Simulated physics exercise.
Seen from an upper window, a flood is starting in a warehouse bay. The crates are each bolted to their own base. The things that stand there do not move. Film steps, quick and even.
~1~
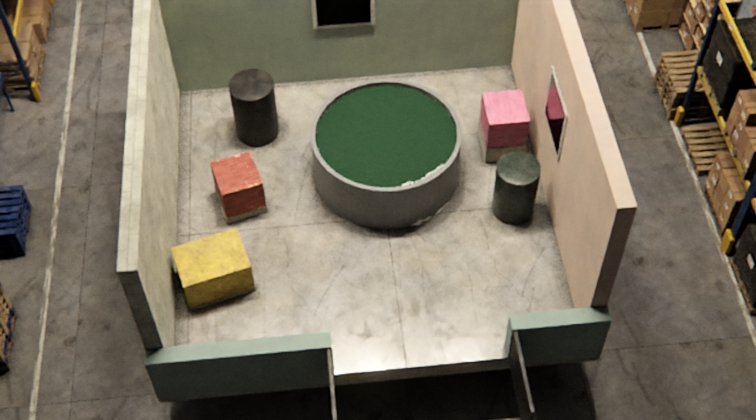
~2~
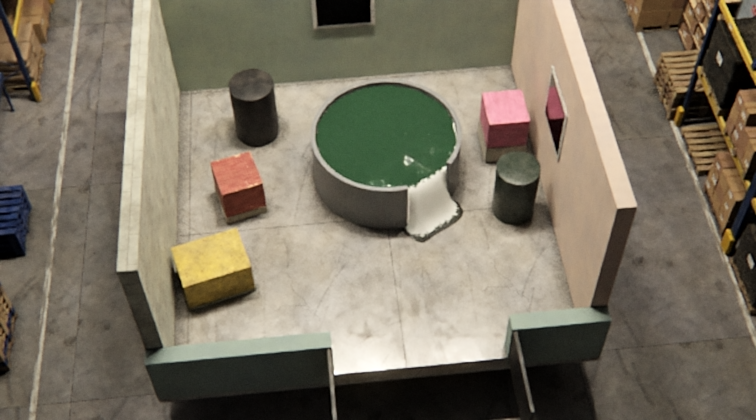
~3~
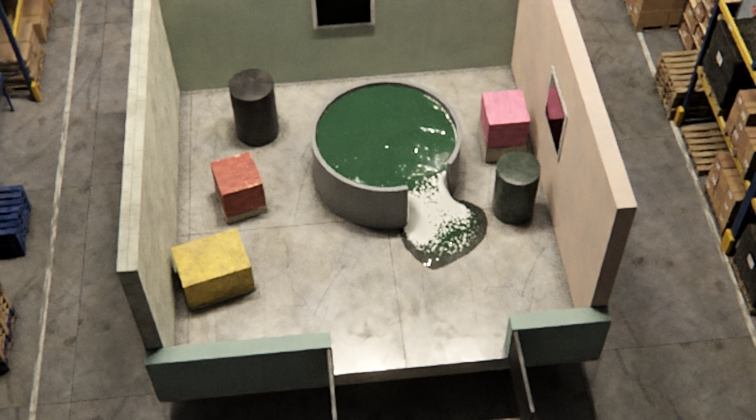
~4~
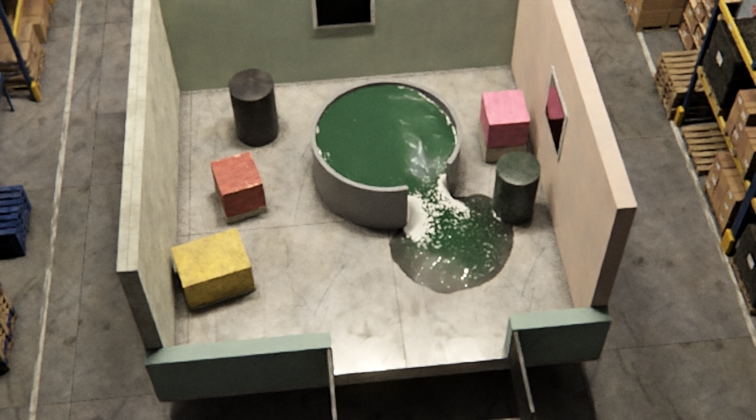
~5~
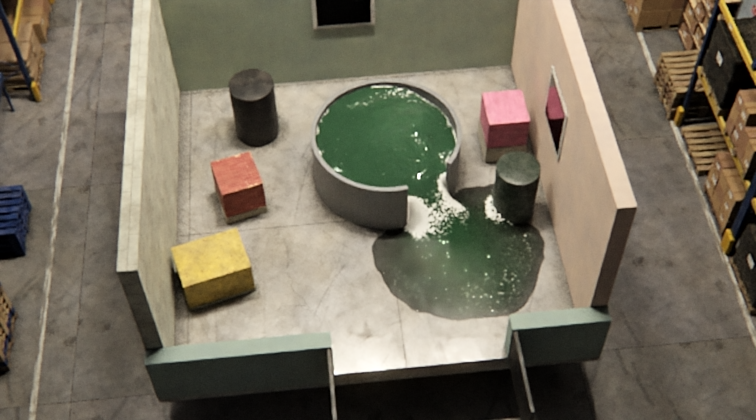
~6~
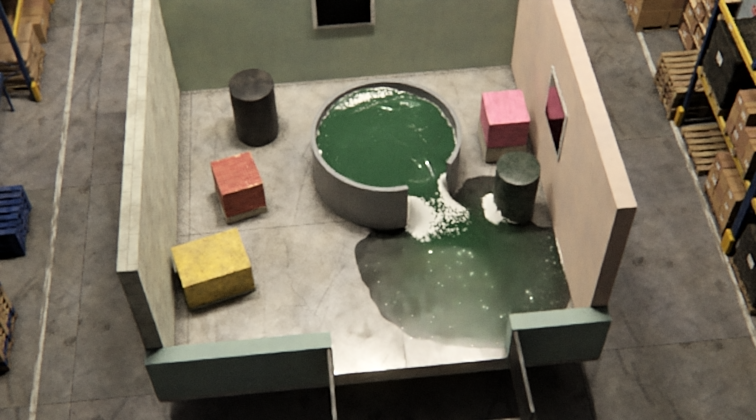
Green water pouring through a gap in a round grey pool, spreading across the concrete floor around a dark green barrel.
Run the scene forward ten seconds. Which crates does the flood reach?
Outcome: The yellow crate is within reach; the red crate is out of reach; the pink crate is out of reach.
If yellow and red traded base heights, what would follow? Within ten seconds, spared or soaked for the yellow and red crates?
So yellow stays unflooded, and red stays unflooded.
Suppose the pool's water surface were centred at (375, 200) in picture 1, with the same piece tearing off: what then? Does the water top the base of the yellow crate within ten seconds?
Yellow: Untouched.
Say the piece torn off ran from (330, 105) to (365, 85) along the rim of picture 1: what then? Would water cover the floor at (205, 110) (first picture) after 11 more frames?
Result for the point: Drenched.
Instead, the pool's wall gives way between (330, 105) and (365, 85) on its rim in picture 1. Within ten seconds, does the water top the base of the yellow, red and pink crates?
My guess is yellow goes wet, red goes wet, and pink remains untouched.
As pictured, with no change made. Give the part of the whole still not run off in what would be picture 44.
Some 66 parts in a hundred have not run off.
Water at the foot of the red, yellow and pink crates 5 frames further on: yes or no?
Log - red crate: Spared; yellow crate: Spared; pink crate: Hit.
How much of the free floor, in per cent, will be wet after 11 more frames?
It comes out near 30 percent.
A moment on, water covers 30 % of the floor; the yellow crate not reached, the red crate not reached, the pink crate water round its plinth.
Next, water covers 30 % of the floor; the yellow crate not reached, the red crate not reached, the pink crate water round its plinth.
Then, water covers 35 % of the floor; the yellow crate not reached, the red crate not reached, the pink crate water round its plinth.
Later, water covers 60 % of the floor; the yellow crate water round its plinth, the red crate not reached, the pink crate water round its plinth.
In the end, water covers 80 % of the floor; the yellow crate was topped, the red crate stayed above the water, the pink crate stayed above the water.
